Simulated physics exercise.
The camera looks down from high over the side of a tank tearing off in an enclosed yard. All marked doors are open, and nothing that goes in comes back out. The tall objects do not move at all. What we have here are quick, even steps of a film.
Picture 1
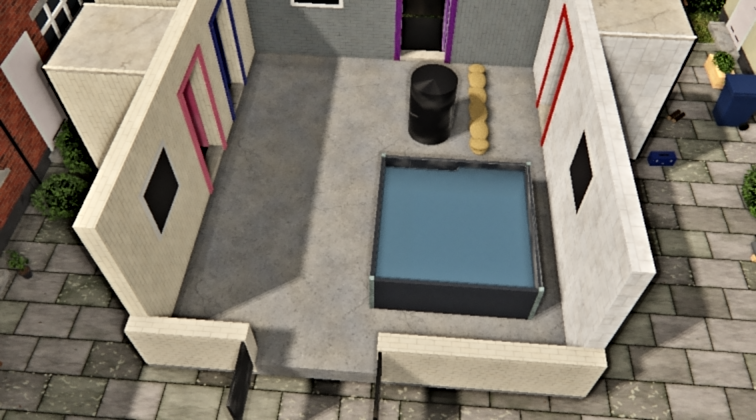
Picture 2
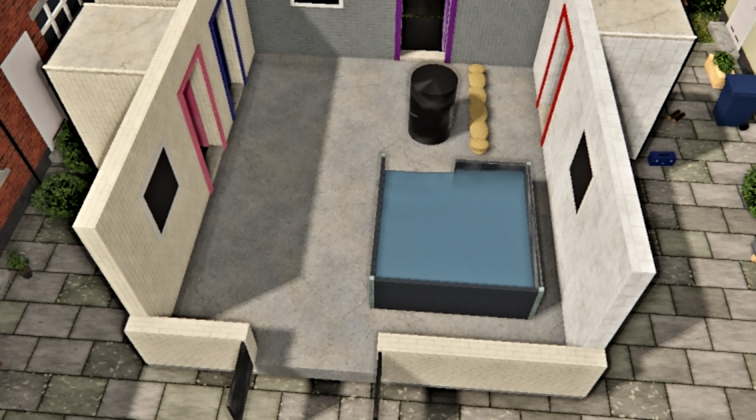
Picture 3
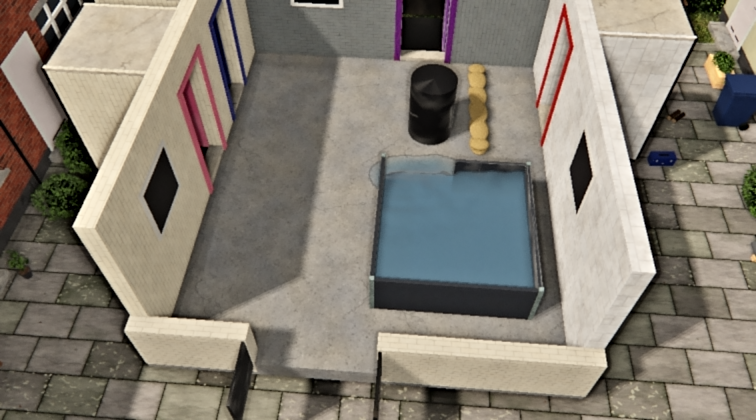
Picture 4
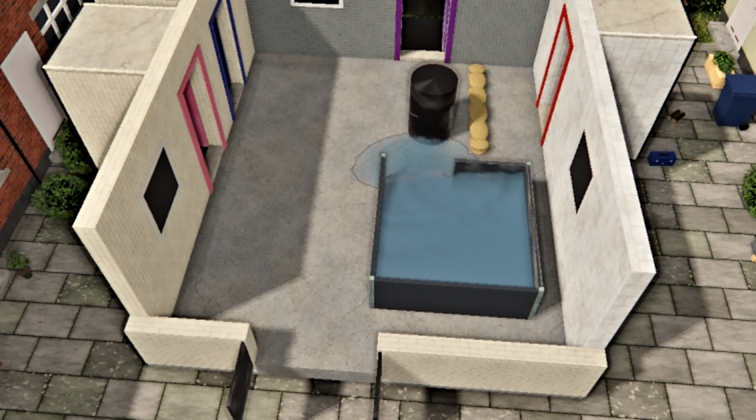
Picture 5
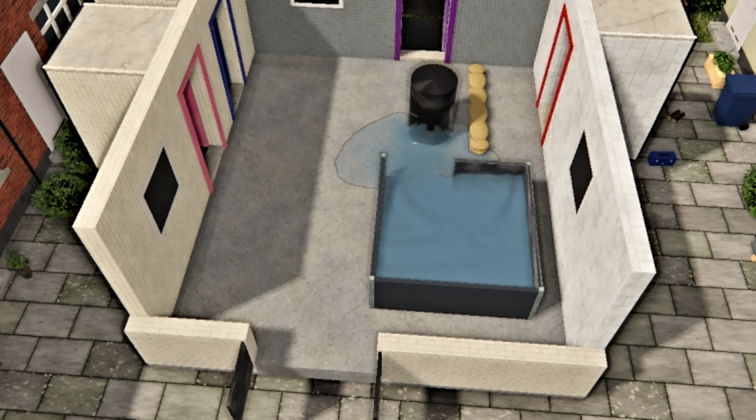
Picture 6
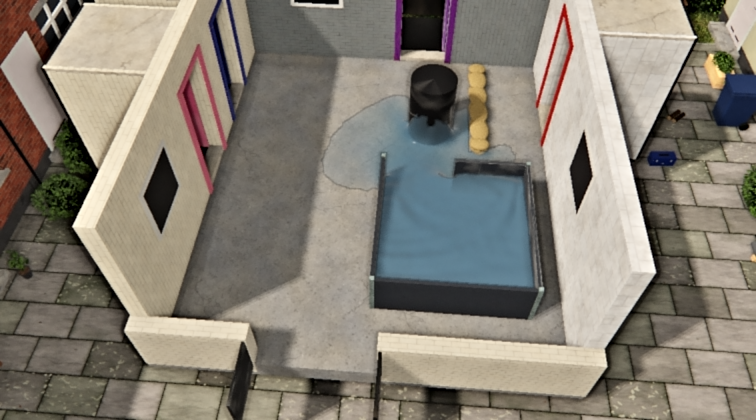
Water pours from a gap in the tank's far side and spreads around a black barrel.
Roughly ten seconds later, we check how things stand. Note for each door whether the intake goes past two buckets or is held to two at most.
Blue door: Past two; red door: Held to two at most; purple door: Past two; pink door: Held to two at most.
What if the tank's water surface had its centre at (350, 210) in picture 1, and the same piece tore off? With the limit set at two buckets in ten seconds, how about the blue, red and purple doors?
Blue: Crosses the threshold; red: Falls short; purple: Crosses the threshold.
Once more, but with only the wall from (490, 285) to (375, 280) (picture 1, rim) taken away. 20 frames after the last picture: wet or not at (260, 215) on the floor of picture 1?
Verdict: Flooded.
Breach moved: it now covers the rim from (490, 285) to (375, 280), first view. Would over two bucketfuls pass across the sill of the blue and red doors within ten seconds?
Well, the blue one is safe, while the red one is swamped.
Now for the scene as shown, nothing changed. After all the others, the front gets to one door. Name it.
That is the one in pink.
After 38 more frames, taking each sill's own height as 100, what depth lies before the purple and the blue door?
The first is near 180 per cent, the second near 260 per cent.
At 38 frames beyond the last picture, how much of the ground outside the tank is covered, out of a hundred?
Around 90 percent.
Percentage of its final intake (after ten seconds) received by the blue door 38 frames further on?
It works out at roughly 70 percent of the ten-second total.
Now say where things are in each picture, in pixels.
The first picture shows the water tank at (455, 221) is whole and still.
In the second picture, water pours out on the water tank's far side and has run to a hidden place.
In the third picture, the front is at a hidden place, out from the gap on the water tank's far side.
In the fourth picture, the front is at (450, 142), out from the gap on the water tank's far side.
In the fifth picture, water pours out on the water tank's far side and has run to (399, 115).
In the sixth picture, the front is at (398, 98), out from the gap on the water tank's far side.
A moment on, water covers 30 % of the floor; the blue door not reached, the red door wet at the sill, nothing in, the purple door wet at the sill, nothing in, the pink door not reached.
Next, water covers 50 % of the floor; the blue door wet at the sill, nothing in, the red door wet at the sill, nothing in, the purple door under two buckets in, the pink door not reached.
Then, water covers 55 % of the floor; the blue door far over two buckets in, the red door wet at the sill, nothing in, the purple door over two buckets in, the pink door wet at the sill, nothing in.
Later, water covers 90 % of the floor; the blue door far over two buckets in, the red door wet at the sill, nothing in, the purple door far over two buckets in, the pink door wet at the sill, nothing in.
In the end, water covers 95 % of the floor; the blue door far over two buckets in, the red door wet at the sill, nothing in, the purple door far over two buckets in, the pink door wet at the sill, nothing in.
